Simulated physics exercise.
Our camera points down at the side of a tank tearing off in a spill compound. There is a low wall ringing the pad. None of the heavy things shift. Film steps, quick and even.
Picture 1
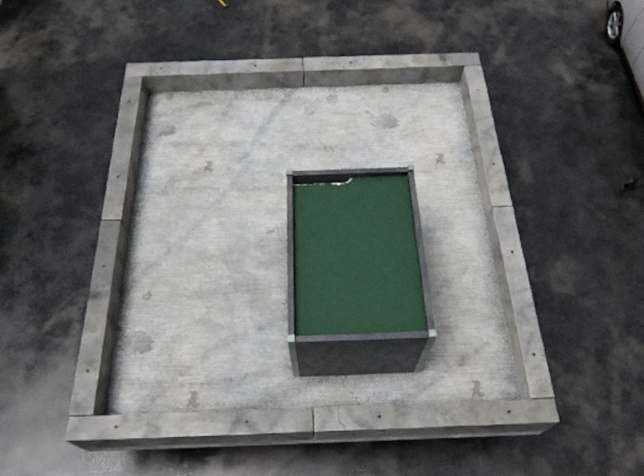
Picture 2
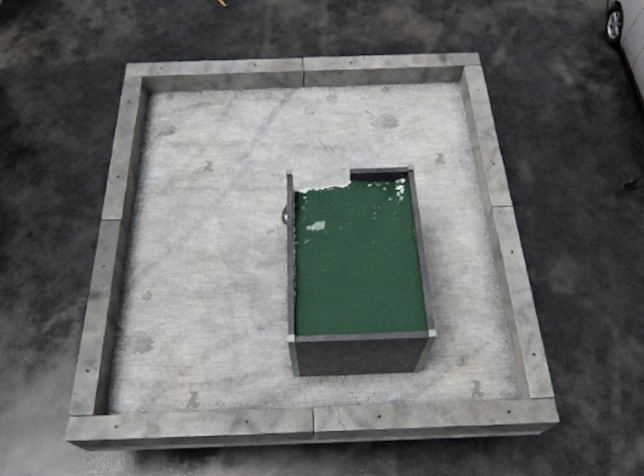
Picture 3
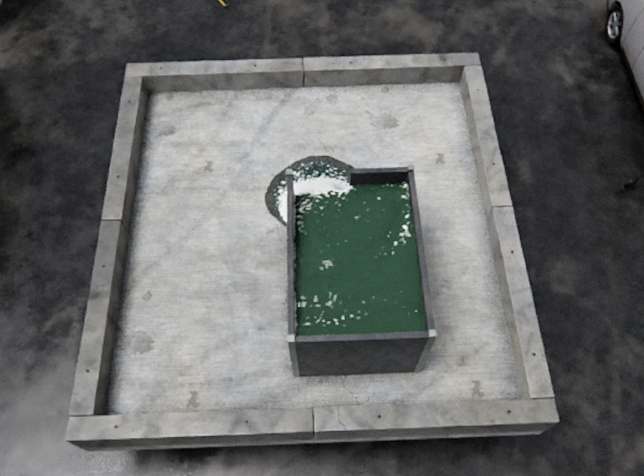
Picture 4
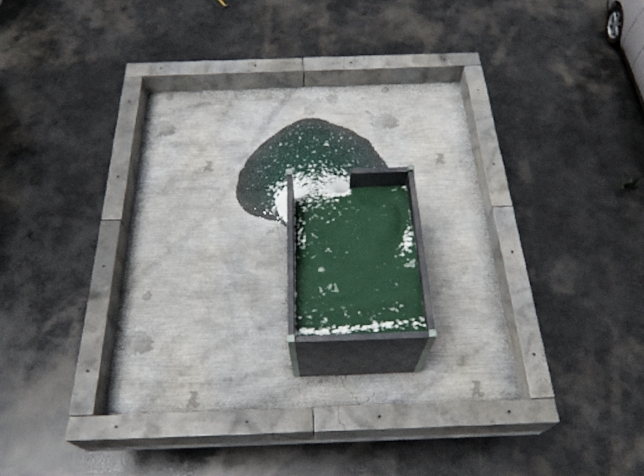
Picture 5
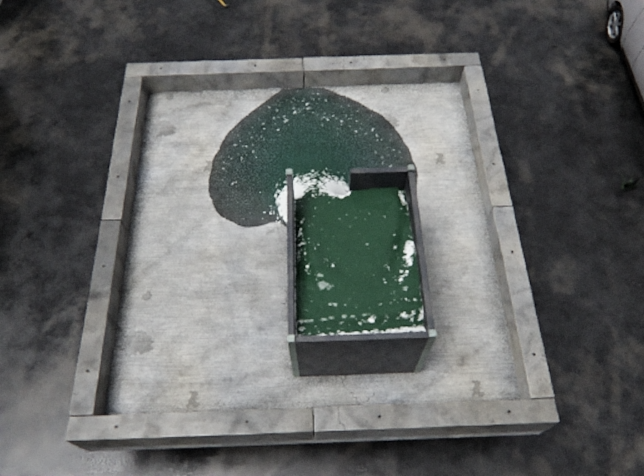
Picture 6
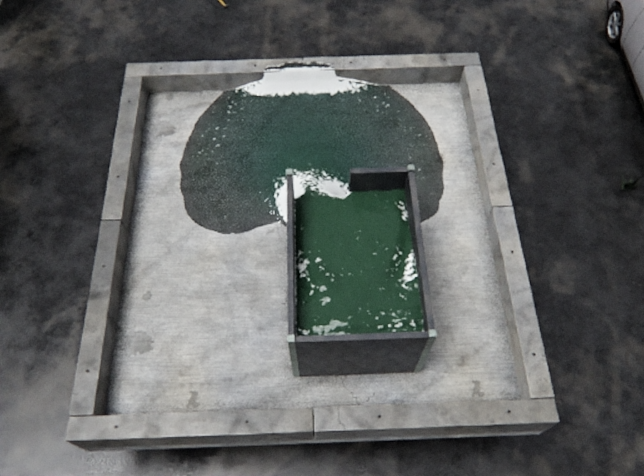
Green water poured out through a gap at the far left of a dark rectangular tank, fanned out across the pale walled pad, and foamed white against the low wall at the back.
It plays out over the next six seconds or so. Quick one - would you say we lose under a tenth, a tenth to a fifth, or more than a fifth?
Seems the part that spills out comes in below a tenth.
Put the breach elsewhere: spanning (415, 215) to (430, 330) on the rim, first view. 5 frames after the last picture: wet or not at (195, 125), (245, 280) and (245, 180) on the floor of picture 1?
Going through them in order gives still bare, still bare, still bare.
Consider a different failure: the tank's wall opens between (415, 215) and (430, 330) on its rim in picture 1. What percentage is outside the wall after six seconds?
Around 28 in a hundred.
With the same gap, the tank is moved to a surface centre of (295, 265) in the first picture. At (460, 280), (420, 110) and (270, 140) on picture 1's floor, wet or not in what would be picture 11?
In sequence: Spared, drenched and drenched.
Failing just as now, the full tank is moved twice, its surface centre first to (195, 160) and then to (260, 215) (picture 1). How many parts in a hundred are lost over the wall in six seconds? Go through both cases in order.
First try: Around 20 %; second try: Around 8 %.
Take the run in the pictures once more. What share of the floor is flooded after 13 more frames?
That comes to about 55 per cent.
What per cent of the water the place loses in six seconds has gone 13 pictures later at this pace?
About 85 per cent.
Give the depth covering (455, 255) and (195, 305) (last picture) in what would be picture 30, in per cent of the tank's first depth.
In turn 4 and 4 in a hundred.
A moment on, water covers 45 % of the floor; the low wall has let 0 % over.
Next, water covers 45 % of the floor; the low wall has let 1 % over.
Then, water covers 50 % of the floor; the low wall has let 4 % over.
Later, water covers 80 % of the floor; the low wall has let 5 % over.
In the end, water covers 80 % of the floor; the low wall has let 5 % over.
